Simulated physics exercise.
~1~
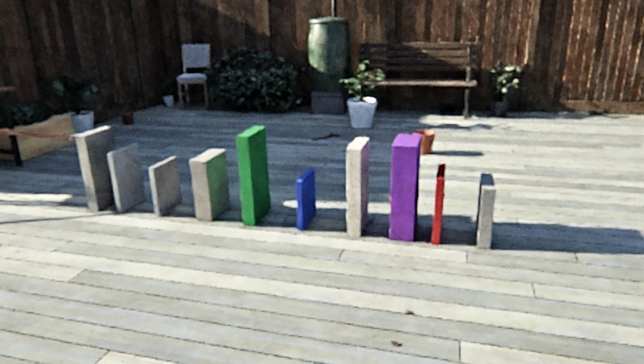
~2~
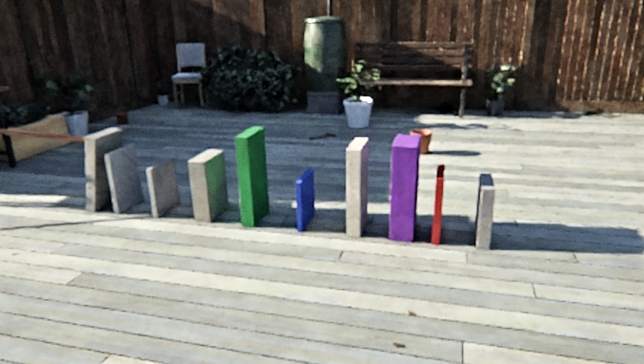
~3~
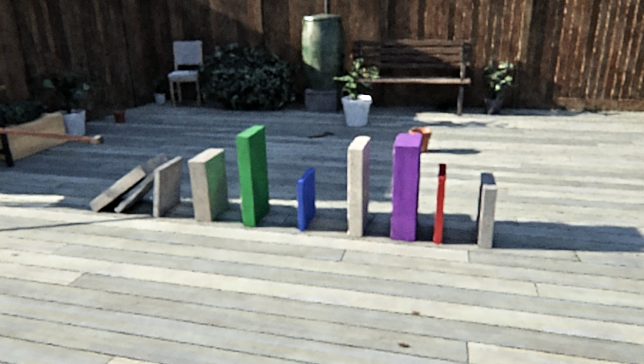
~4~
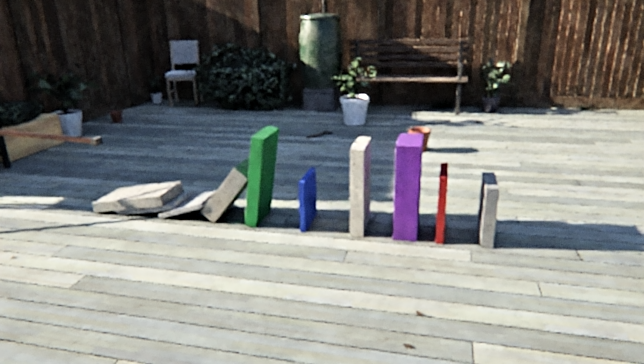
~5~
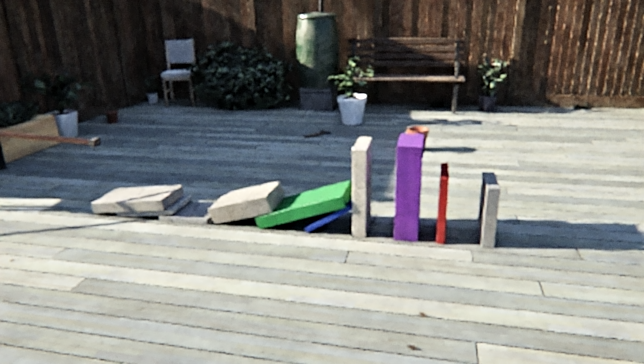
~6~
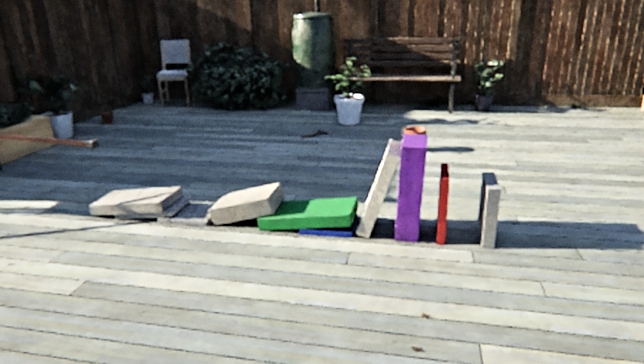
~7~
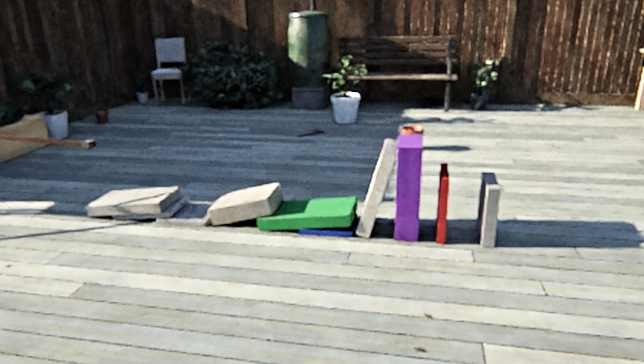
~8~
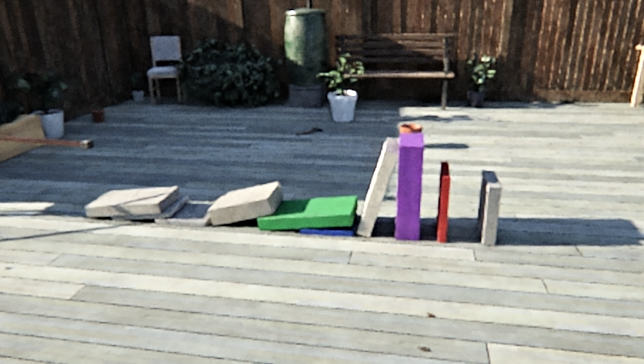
Upright slabs topple rightward in turn until a pale one leans against the standing purple slab.
